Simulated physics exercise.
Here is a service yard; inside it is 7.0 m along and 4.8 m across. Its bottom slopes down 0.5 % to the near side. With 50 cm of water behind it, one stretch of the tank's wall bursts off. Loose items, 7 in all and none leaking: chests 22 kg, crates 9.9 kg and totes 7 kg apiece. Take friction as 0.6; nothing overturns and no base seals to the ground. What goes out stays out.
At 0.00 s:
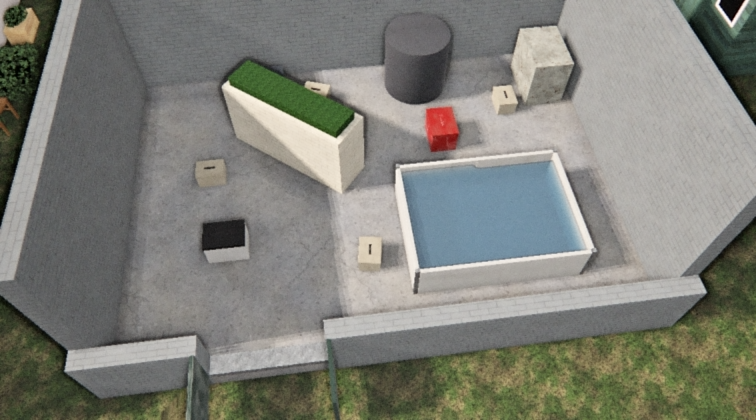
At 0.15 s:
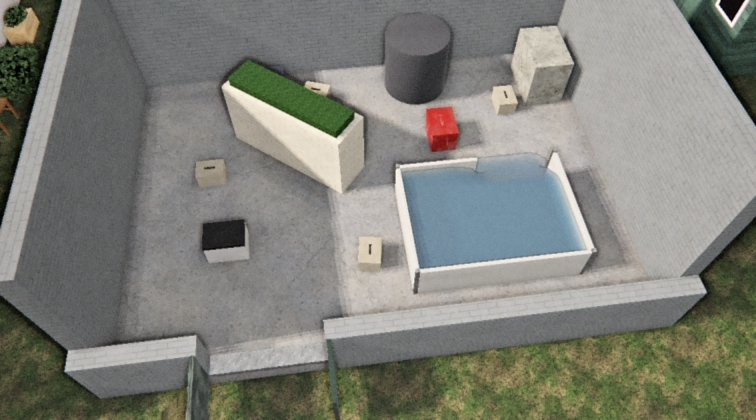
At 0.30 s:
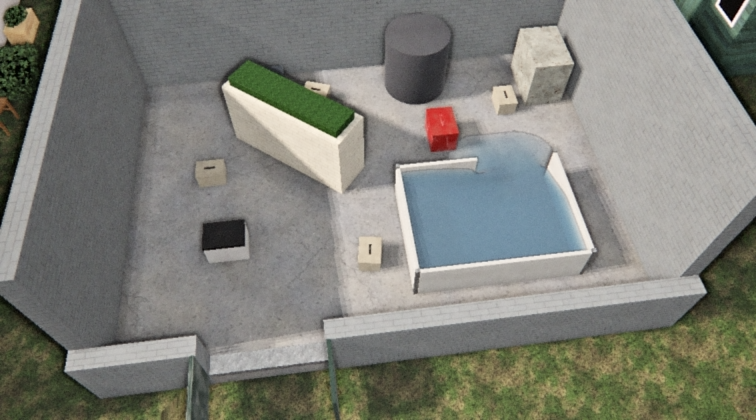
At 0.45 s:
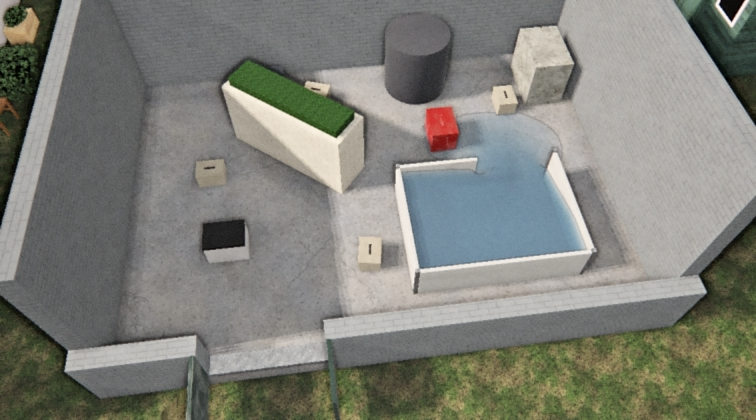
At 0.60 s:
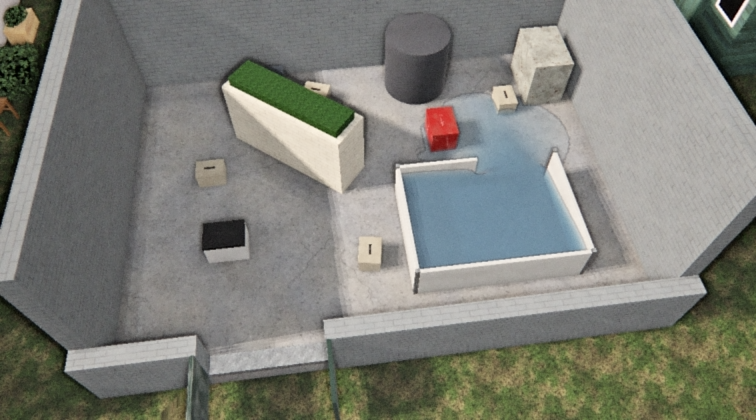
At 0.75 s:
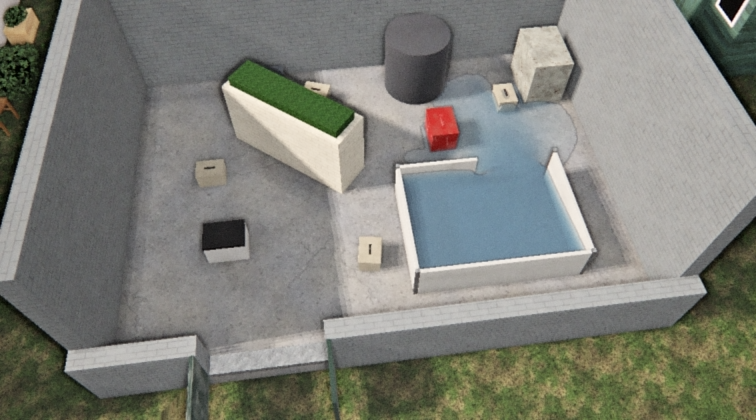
In a walled yard, part of the far wall of a water-filled tank opens, and water spreads across the floor past a red chest toward a dark cylinder and a pale block, while the scattered boxes stay in place.
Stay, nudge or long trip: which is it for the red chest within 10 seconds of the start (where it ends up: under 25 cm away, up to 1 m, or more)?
Red chest ends far away.
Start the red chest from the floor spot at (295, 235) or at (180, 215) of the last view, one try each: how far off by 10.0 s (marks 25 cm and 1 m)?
In that order: It barely shifts; it barely shifts.
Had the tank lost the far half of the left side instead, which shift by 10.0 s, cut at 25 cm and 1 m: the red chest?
In that case the red chest holds its place.
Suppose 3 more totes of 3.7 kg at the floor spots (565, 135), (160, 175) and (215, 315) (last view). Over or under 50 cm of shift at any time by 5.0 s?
In that order: Past it, short of it, less.
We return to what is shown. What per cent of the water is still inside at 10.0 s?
About 100 per cent.
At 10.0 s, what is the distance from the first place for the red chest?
About 200 cm.
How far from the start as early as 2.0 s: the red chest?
About 0 cm.
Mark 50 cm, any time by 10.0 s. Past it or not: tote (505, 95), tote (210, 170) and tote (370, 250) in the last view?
In that order: More, under, short of it.
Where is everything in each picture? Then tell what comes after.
The red chest at (442, 121), on the bottom; 3.6 m2 under water; 0 of 7 have shifted, in the first frame.
The red chest at (442, 121), on the bottom; 4.1 m2 under water; 0 of 7 have shifted, in the second frame.
The red chest at (442, 121) rests on the ground; 4.9 m2 under water; 0 of 7 have shifted, in the third frame.
The red chest at (442, 121) rests on the ground; 5.6 m2 under water; 0 of 7 have shifted, in the fourth frame.
The red chest at (442, 121), on the bottom; water covers 6.4 m2; 0 of 7 have shifted, in the fifth frame.
The red chest at (442, 121) rests on the ground; water covers 7.2 m2; 0 of 7 have shifted, in the sixth frame.
After 2.0 s the red chest is near (442, 121), 0.0 m from its start, aground; 0 of 7 are out; 1 afloat.
After 4.5 s the red chest is near (408, 140), 0.7 m from its start, aground; 0 of 7 are out; 1 afloat.
After 7.0 s the red chest is near (368, 192), 1.7 m from its start, aground; 0 of 7 are out; 3 afloat.
After 10.0 s the red chest is near (368, 193), 1.8 m from its start, aground; 0 of 7 are out; 3 afloat.
